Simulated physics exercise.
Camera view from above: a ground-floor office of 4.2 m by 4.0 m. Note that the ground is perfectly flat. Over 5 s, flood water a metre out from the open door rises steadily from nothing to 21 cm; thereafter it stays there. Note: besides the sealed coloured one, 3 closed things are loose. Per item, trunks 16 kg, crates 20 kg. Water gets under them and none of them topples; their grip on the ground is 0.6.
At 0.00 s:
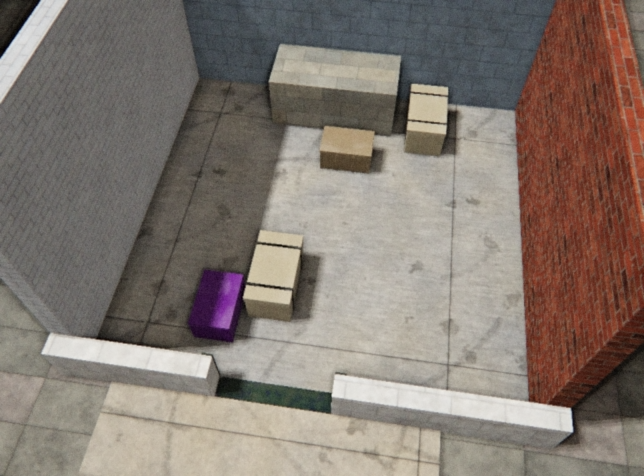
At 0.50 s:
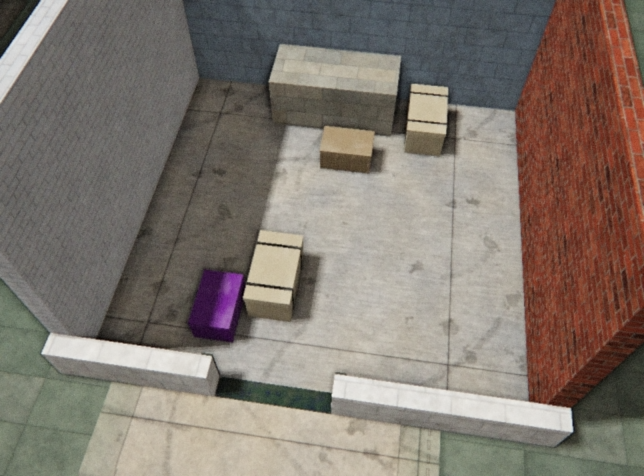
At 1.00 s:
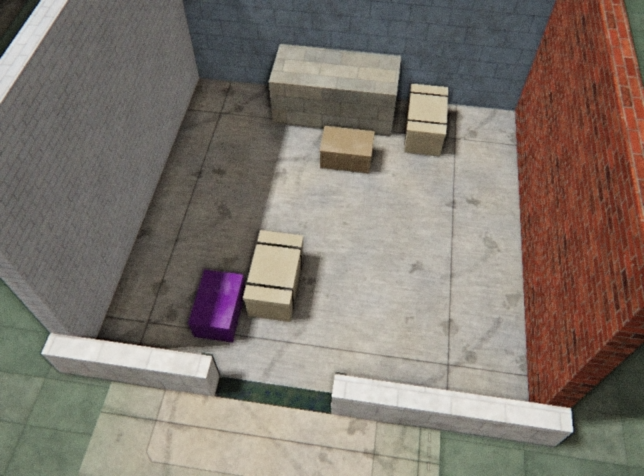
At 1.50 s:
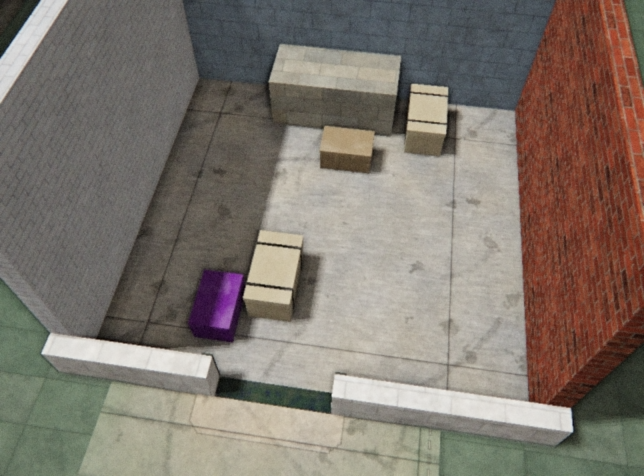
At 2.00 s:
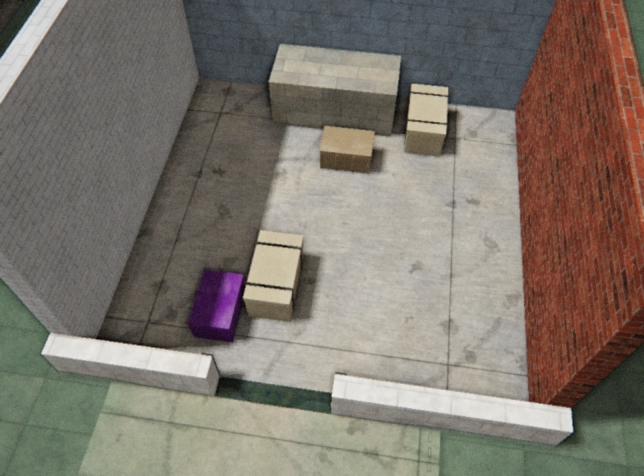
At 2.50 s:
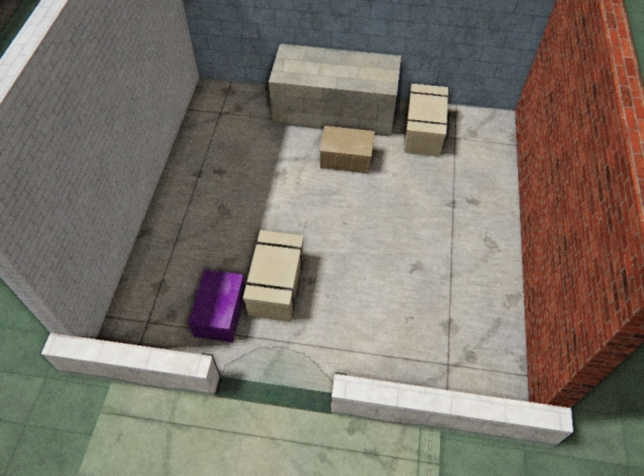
Greenish water spreading across paving outside a roofless room, then edging in at the doorway, the purple crate and boxes staying still.
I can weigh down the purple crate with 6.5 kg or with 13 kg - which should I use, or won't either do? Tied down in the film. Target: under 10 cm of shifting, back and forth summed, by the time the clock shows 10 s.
Go with neither; both fall short.
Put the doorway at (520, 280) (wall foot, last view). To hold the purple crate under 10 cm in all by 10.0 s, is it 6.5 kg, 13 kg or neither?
With that change, neither one suffices.
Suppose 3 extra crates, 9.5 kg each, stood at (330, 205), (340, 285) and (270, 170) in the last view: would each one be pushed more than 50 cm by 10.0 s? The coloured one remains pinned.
Order as asked: Goes beyond / goes beyond / goes beyond.
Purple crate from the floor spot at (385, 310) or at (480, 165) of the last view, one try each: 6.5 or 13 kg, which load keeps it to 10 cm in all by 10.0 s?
The first try gives failure with both; the second gives failure with both.
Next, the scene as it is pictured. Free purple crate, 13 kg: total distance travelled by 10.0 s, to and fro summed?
It covers some 30 cm altogether.
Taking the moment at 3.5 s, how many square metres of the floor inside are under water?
Wet area: Approx. 1.5 m2.
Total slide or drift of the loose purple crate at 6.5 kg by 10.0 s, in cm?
Some 120 centimetres of travel in total.
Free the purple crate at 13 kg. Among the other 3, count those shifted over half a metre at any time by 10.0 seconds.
The total is 1.
After 3.5 s the purple crate would be 3 cm from its start with 6.5 kg and 0 cm from its start with 13 kg; 2 cm of water round it then.
After 4.5 s the purple crate would be 47 cm from its start with 6.5 kg and 12 cm from its start with 13 kg; 4 cm of water round it then.
After 7.0 s the purple crate would be 88 cm from its start with 6.5 kg and 28 cm from its start with 13 kg; 3 cm of water round it then.
After 10.0 s the purple crate would be 83 cm from its start with 6.5 kg and 28 cm from its start with 13 kg; 4 cm of water round it then.
